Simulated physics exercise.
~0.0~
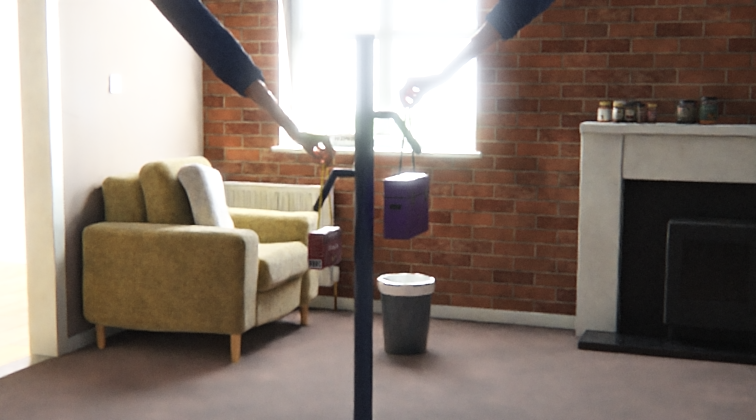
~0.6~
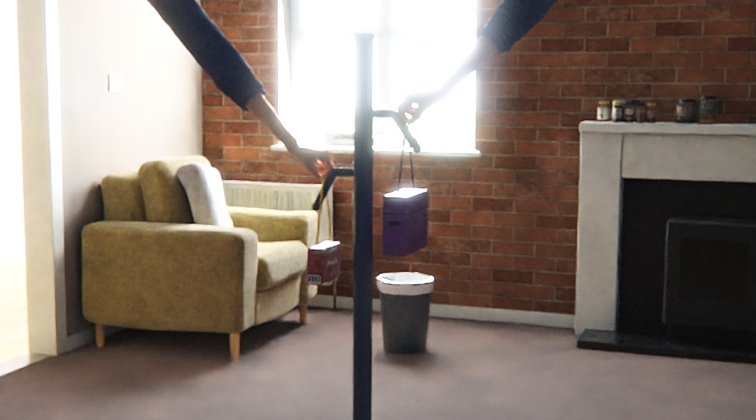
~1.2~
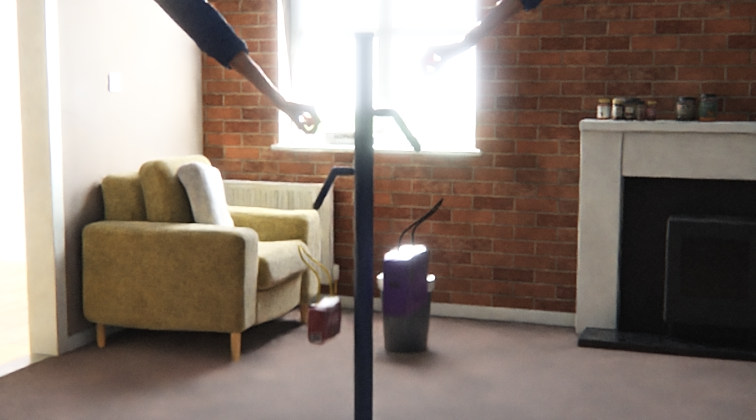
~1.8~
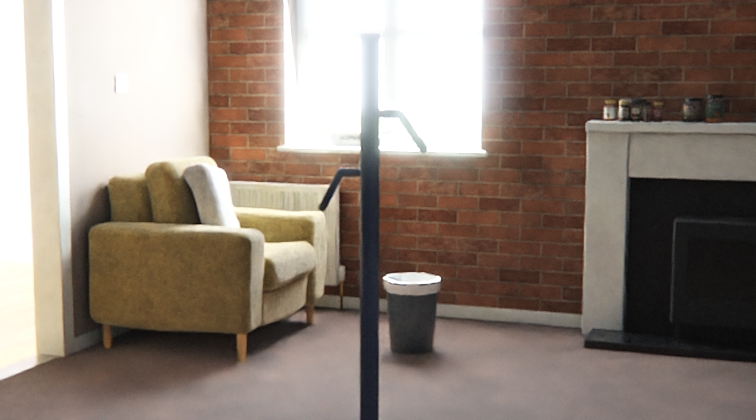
In the video, two hands lower a red pouch and a purple case by their loops at the left and right pegs of a dark post, then let go and draw back. Both items drop toward the floor and go out of view, leaving the pegs empty.
